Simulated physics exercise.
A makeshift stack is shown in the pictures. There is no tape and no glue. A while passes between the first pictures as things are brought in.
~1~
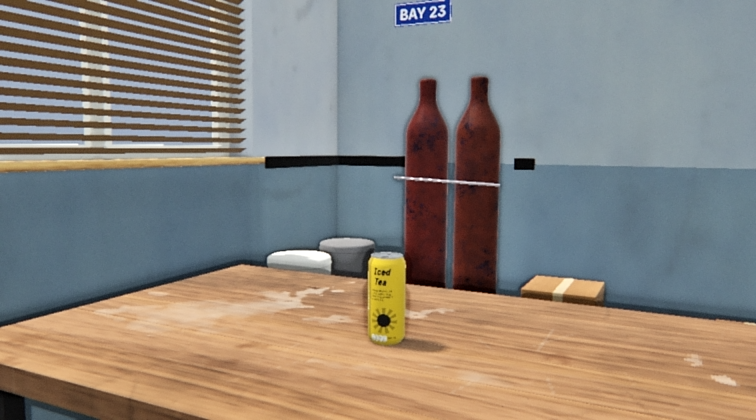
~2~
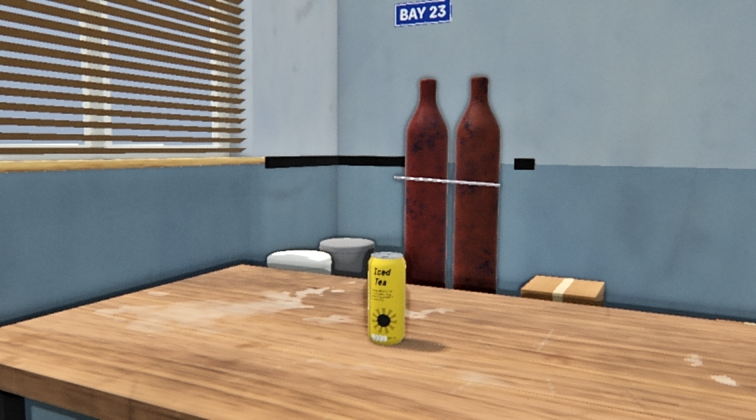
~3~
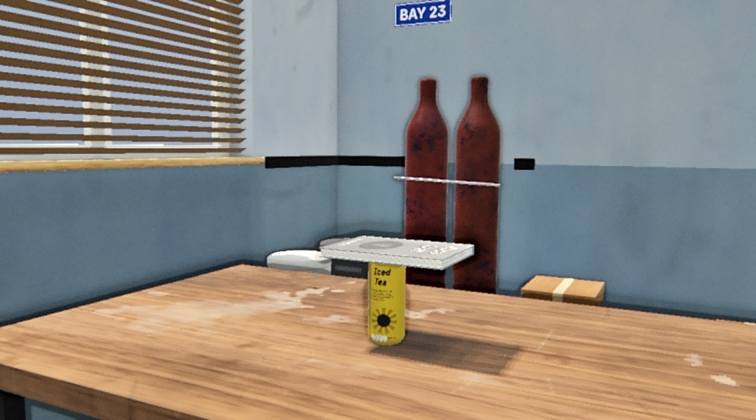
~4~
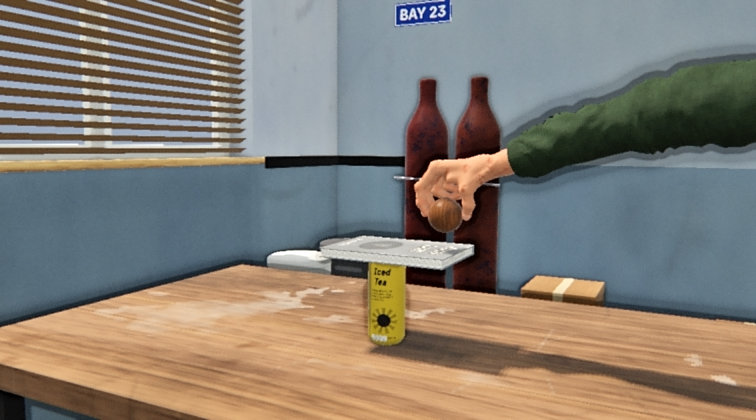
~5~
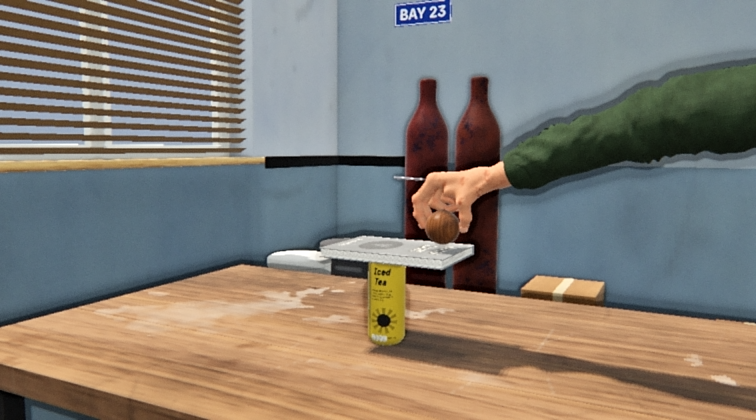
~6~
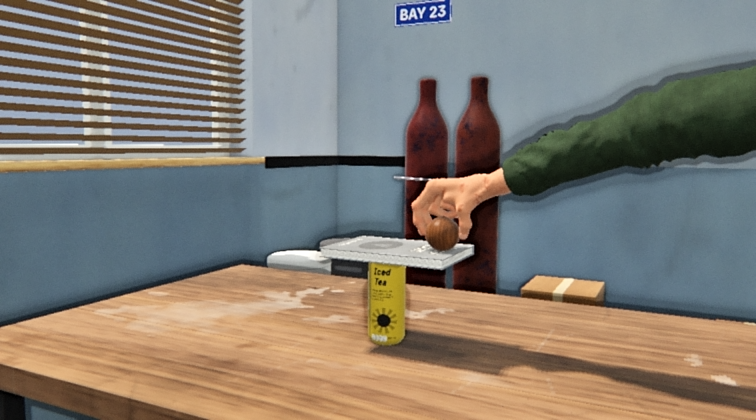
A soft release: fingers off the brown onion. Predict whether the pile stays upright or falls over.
The tower does not remain standing.
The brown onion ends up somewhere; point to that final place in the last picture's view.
The object ends up somewhere around (474, 340).
Then, 0.50 s on from there, brown onion now fallen; grey book turned 56° from how it was put.
Then, 0.60 s on from there, grey book now fallen.
Then, 1.00 s on from there, yellow can turned 11° from how it was put.
Then, 1.30 s on from there, yellow can now fallen.
In the end, fallen, brown onion, yellow can and grey book. At the end, from the last picture's camera, brown onion near (474, 341). The stack comes apart.
